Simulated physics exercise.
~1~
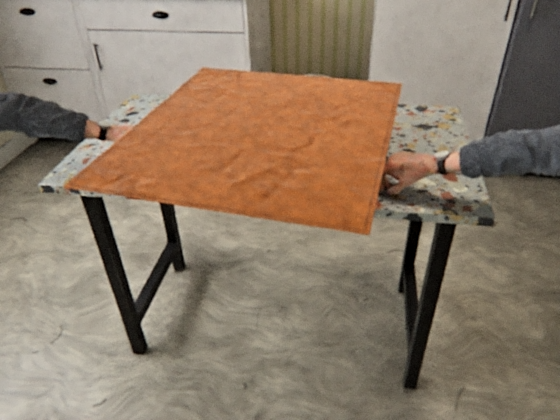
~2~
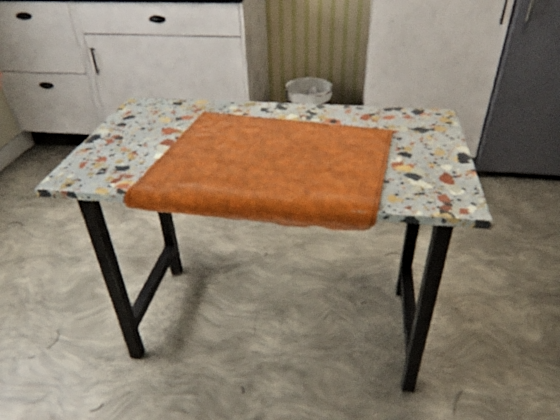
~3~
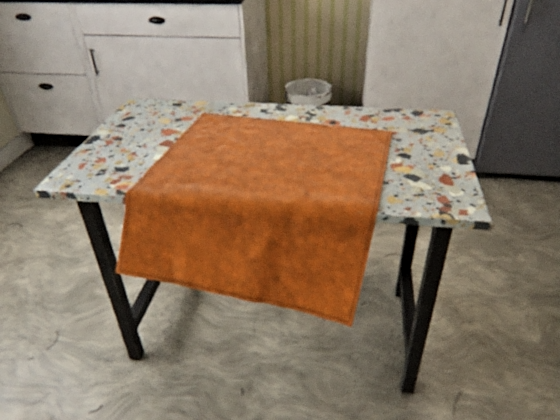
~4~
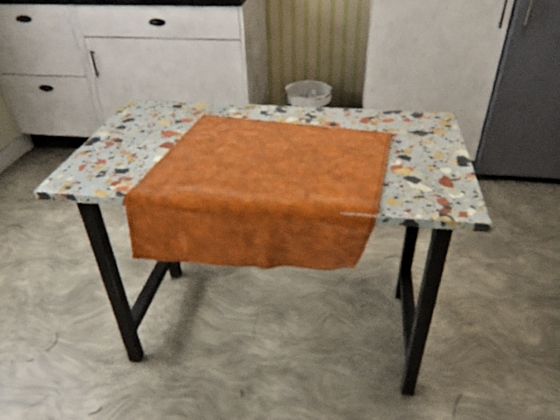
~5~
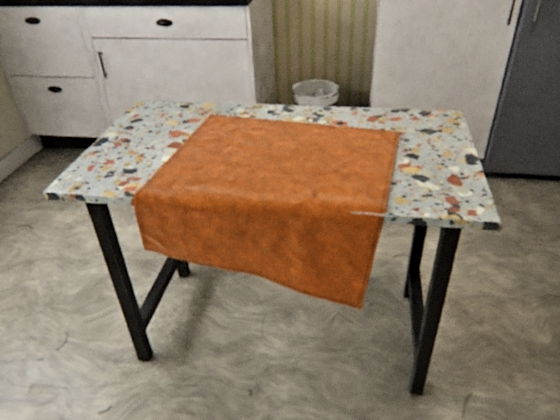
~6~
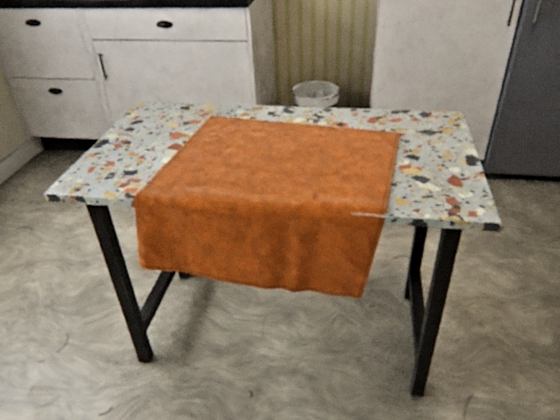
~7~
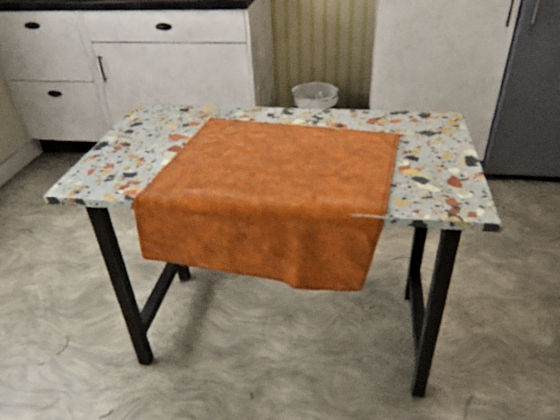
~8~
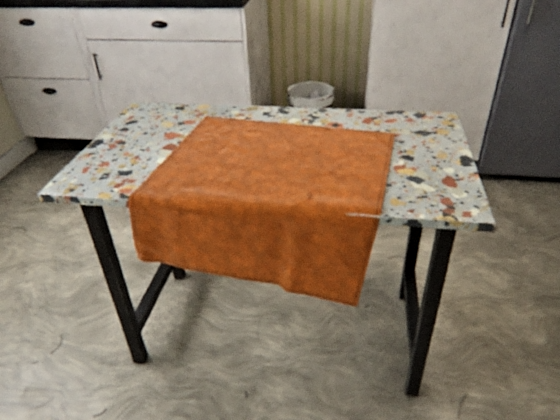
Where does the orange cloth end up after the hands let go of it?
It stays on the tabletop, with its near part hanging down over the front edge.
